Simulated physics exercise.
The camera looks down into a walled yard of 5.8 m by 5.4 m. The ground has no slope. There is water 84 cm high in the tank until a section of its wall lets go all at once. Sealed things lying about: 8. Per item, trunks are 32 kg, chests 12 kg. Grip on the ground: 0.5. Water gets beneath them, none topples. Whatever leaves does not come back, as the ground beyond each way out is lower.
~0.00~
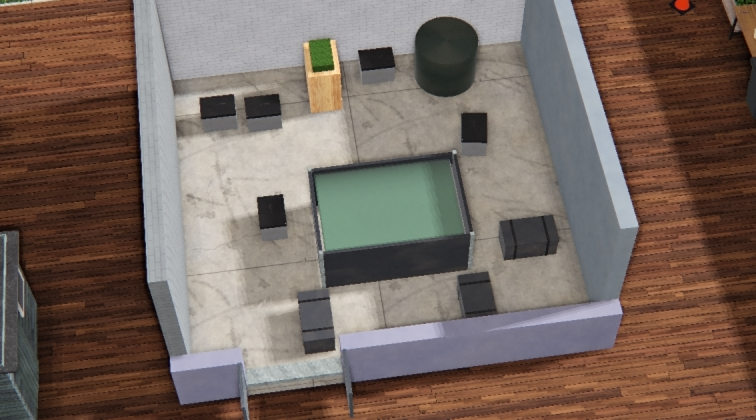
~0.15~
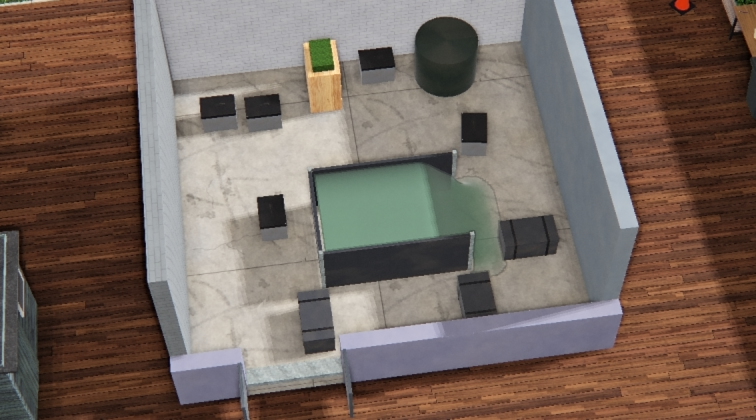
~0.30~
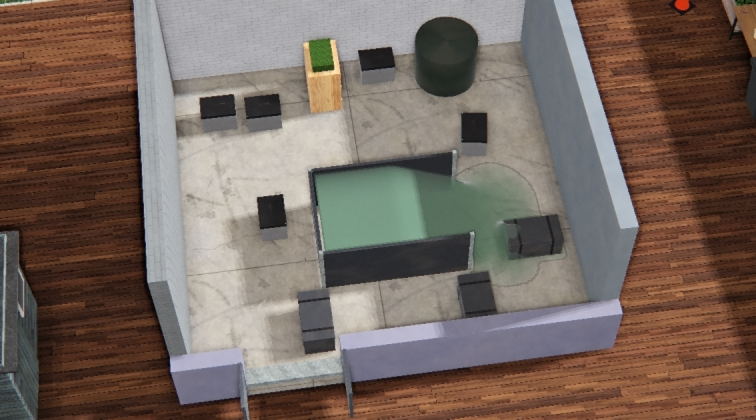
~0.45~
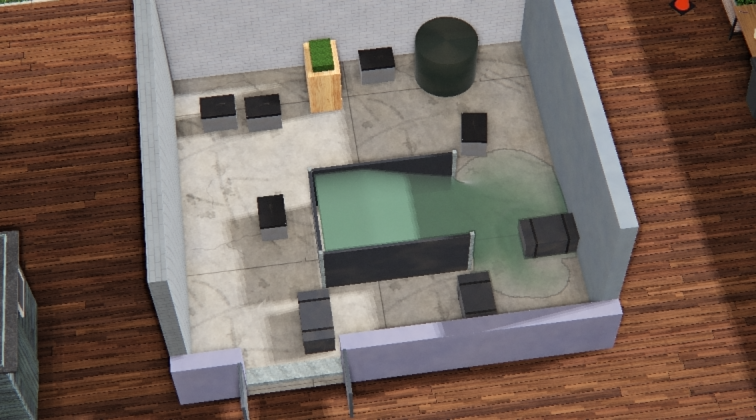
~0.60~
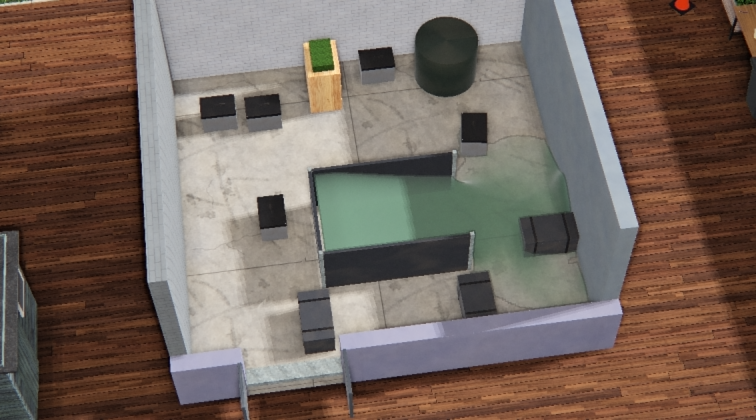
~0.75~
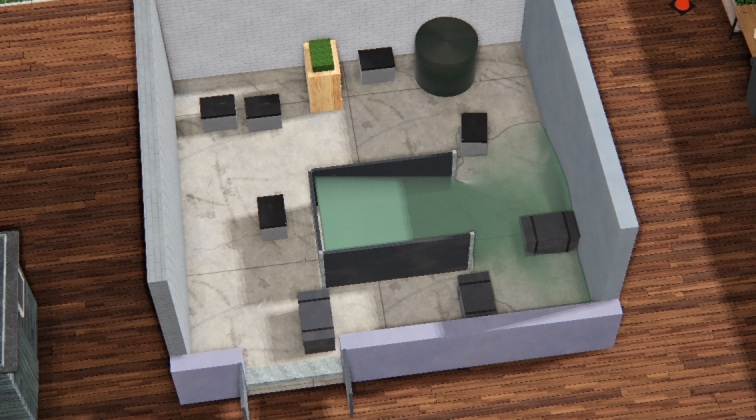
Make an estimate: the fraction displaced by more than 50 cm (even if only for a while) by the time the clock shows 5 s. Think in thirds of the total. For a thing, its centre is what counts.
Result: The central band.
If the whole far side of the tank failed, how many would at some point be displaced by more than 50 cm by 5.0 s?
The count would be 4.
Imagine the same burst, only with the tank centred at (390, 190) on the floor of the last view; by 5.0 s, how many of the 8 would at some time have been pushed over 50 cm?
Then the count would be 5.
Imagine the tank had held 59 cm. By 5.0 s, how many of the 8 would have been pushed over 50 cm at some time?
Then it comes to 4.
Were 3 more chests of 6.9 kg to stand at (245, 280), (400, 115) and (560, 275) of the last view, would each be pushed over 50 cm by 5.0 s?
In the order asked: Farther than that, farther than that, farther than that.
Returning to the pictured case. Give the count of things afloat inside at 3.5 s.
Total: 1.
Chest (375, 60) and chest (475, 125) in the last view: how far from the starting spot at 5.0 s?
5 cm, then 200 cm.
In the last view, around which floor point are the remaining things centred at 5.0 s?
I'd say about (275, 201) in the last view.
After 1.1 s 0 of 8 are over 50 cm from their spots; 1 afloat.
After 2.2 s 2 of 8 are over 50 cm from their spots; 1 afloat.
After 3.5 s 4 of 8 are over 50 cm from their spots; 1 afloat.
After 5.0 s 4 of 8 are over 50 cm from their spots, and 4 have been at some point; 3 afloat.
